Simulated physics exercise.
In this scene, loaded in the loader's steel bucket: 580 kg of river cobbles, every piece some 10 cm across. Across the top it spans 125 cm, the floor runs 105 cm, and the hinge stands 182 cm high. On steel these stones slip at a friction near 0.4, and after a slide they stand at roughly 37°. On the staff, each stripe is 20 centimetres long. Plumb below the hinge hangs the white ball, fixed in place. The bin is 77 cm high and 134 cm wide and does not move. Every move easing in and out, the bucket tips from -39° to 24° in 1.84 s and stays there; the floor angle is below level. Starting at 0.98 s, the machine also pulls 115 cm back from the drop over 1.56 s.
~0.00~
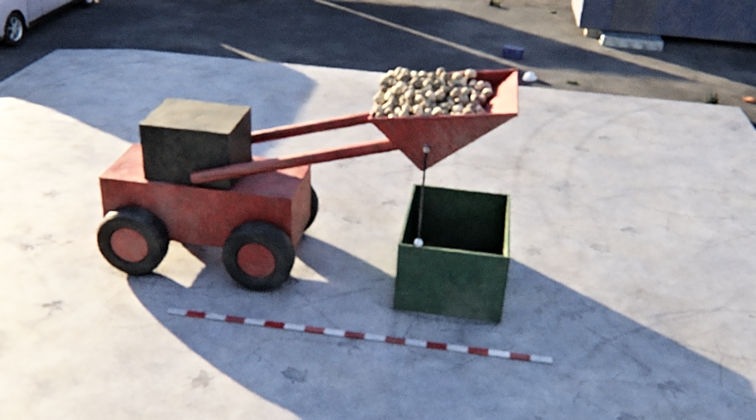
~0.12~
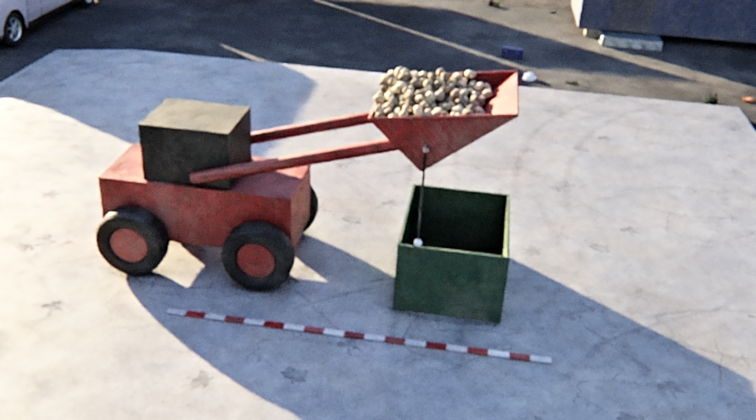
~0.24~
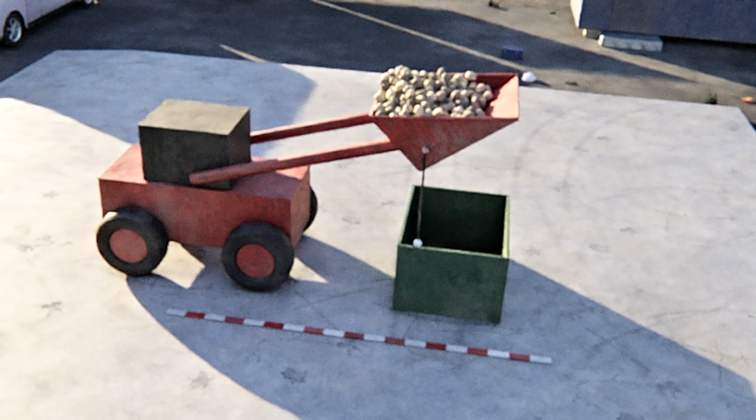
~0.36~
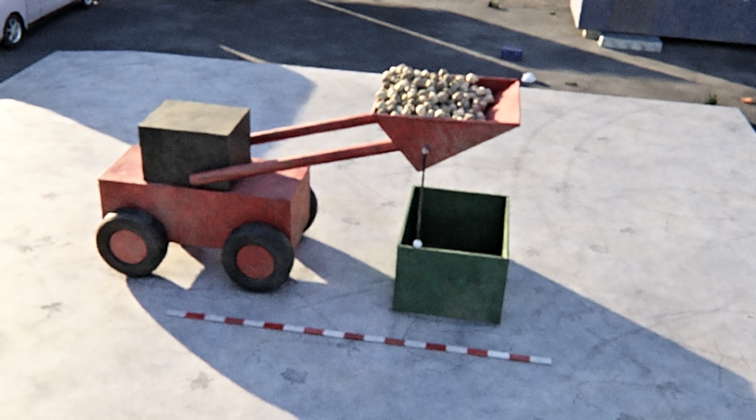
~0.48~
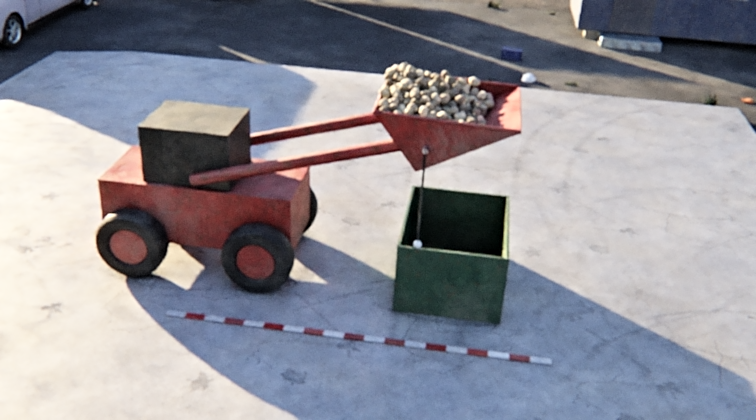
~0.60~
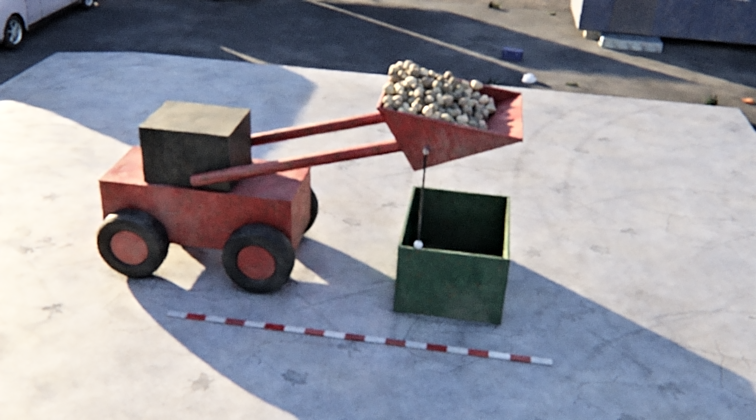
In this clip, a red loader on the left holds a bucket heaped with pale stones above an open green bin; the bucket gradually tilts, its right lip lowering slightly as the stones shift a little with it.
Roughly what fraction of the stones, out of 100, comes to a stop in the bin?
About 85 out of 100.
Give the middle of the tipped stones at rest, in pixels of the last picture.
In the last view, about (445, 267).
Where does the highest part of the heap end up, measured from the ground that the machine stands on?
The top ends up around 38 cm above the machine's ground.
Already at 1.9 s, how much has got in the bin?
About 50 per cent by then.
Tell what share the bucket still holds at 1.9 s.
I'd say it's holding near 50 per cent.
After 1.4 s the floor is at 14°; 99 % in the bucket, 1 % in the bin; the foremost stones are at (487, 147).
After 1.9 s the floor is at 24°; 48 % in the bucket, 49 % in the bin, 4 % beside or beyond the bin; the foremost stones are at (502, 259).
After 3.0 s the floor is at 24°; 6 % in the bucket, 18 % short of the bin, 71 % in the bin, 6 % beside or beyond the bin; the foremost stones are at (515, 245).
After 5.8 s the floor is at 24°; 0 % in the bucket, 10 % short of the bin, 84 % in the bin, 5 % beside or beyond the bin; the foremost stones are at (515, 245).
